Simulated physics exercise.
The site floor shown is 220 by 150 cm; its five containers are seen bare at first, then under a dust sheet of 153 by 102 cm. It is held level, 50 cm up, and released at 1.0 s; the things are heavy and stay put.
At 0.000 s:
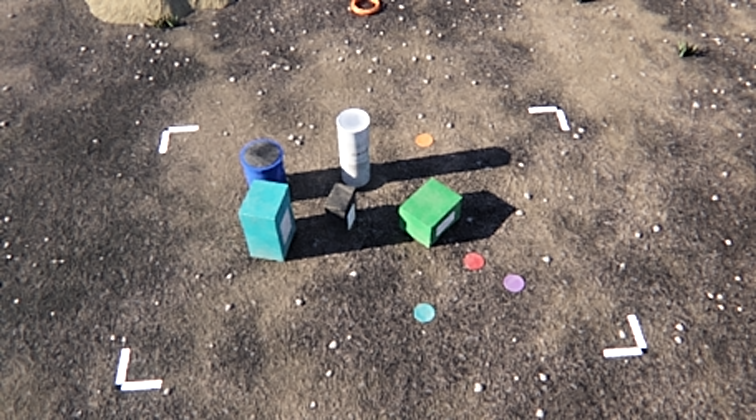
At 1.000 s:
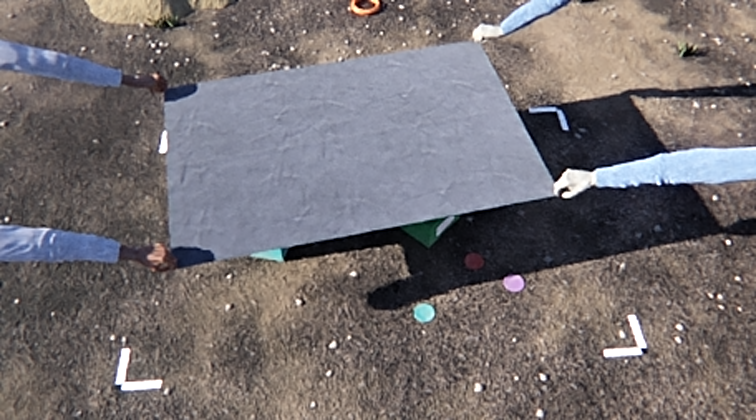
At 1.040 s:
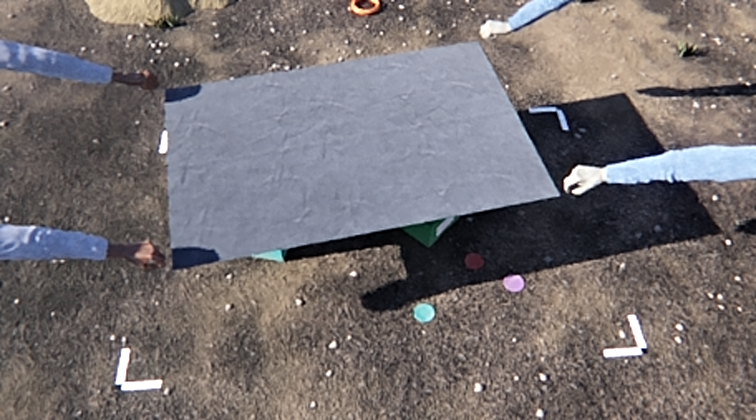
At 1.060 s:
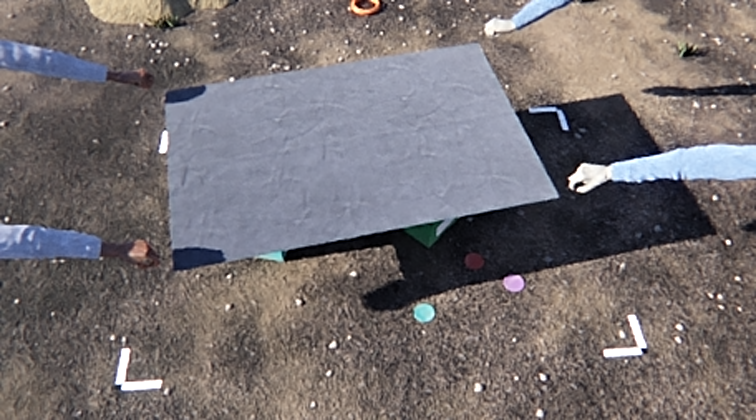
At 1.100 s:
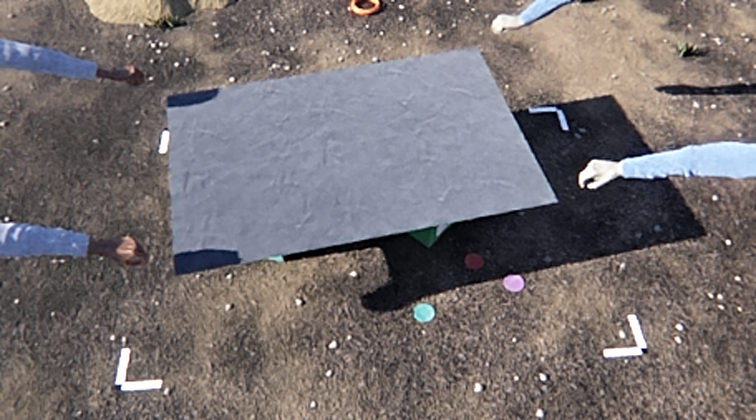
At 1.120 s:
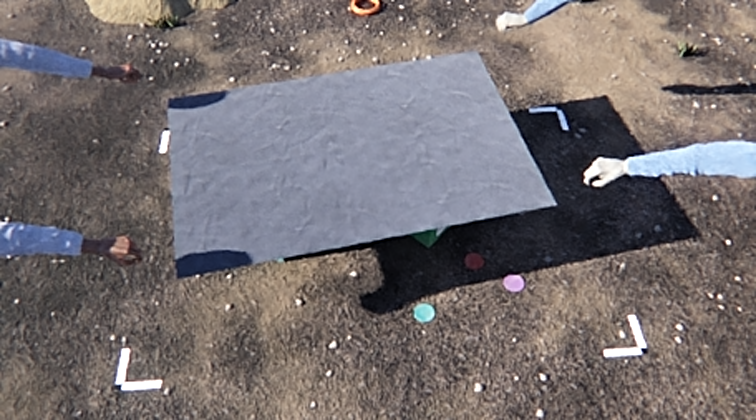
We see five containers standing on bare ground among small coloured discs; then four hands hold a grey sheet level above them, let go and draw back on both sides, and the sheet sinks slightly, still flat.
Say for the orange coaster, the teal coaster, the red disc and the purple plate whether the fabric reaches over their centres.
Result: Orange coaster ends under the cloth, teal coaster still shows, red disc stays uncovered, purple plate stays uncovered.
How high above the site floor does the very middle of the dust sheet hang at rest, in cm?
About 34 cm.
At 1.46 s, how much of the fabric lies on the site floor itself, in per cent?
Some 5 per cent.
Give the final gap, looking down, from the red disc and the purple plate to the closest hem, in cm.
Roughly 6 cm, 22 cm.
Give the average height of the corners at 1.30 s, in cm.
Some 14 cm up.
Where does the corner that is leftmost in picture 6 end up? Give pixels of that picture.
Near (232, 165).
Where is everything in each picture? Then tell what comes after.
The first picture shows shows, orange coaster (425, 140); teal coaster (425, 312); red disc (474, 261); purple plate (514, 283); teal carton (264, 199), 33 cm tall; green box (431, 202), 16 cm tall; black box (340, 196), 24 cm tall; white bucket (353, 120), 40 cm tall; blue pot (262, 154), 27 cm tall.
The second picture shows shows, dust sheet corners (172, 270) (164, 89) (478, 40) (560, 195); highest point 50 cm, lowest 50 cm.
The third picture shows shows, dust sheet corners (172, 271) (164, 90); highest point 49 cm, lowest 49 cm.
The fourth picture shows shows, dust sheet corners (173, 272) (165, 92); highest point 48 cm, lowest 48 cm.
The fifth picture shows shows, dust sheet corners (175, 277) (167, 97); highest point 46 cm, lowest 45 cm.
The sixth picture shows shows, dust sheet corners (177, 279) (168, 100) (477, 51) (557, 205); highest point 44 cm, lowest 43 cm.
By 1.3 s, 0 % of it is down, spanning 158 by 120 cm, above red disc, orange coaster.
By 1.5 s, 5 % of it is down, spanning 138 by 106 cm, above orange coaster.
By 1.6 s, 5 % of it is down, spanning 142 by 106 cm, above orange coaster.
By 1.8 s, 5 % of it is down, spanning 142 by 108 cm, above orange coaster.
By 3.3 s, 5 % of it is down, spanning 142 by 106 cm, above orange coaster.
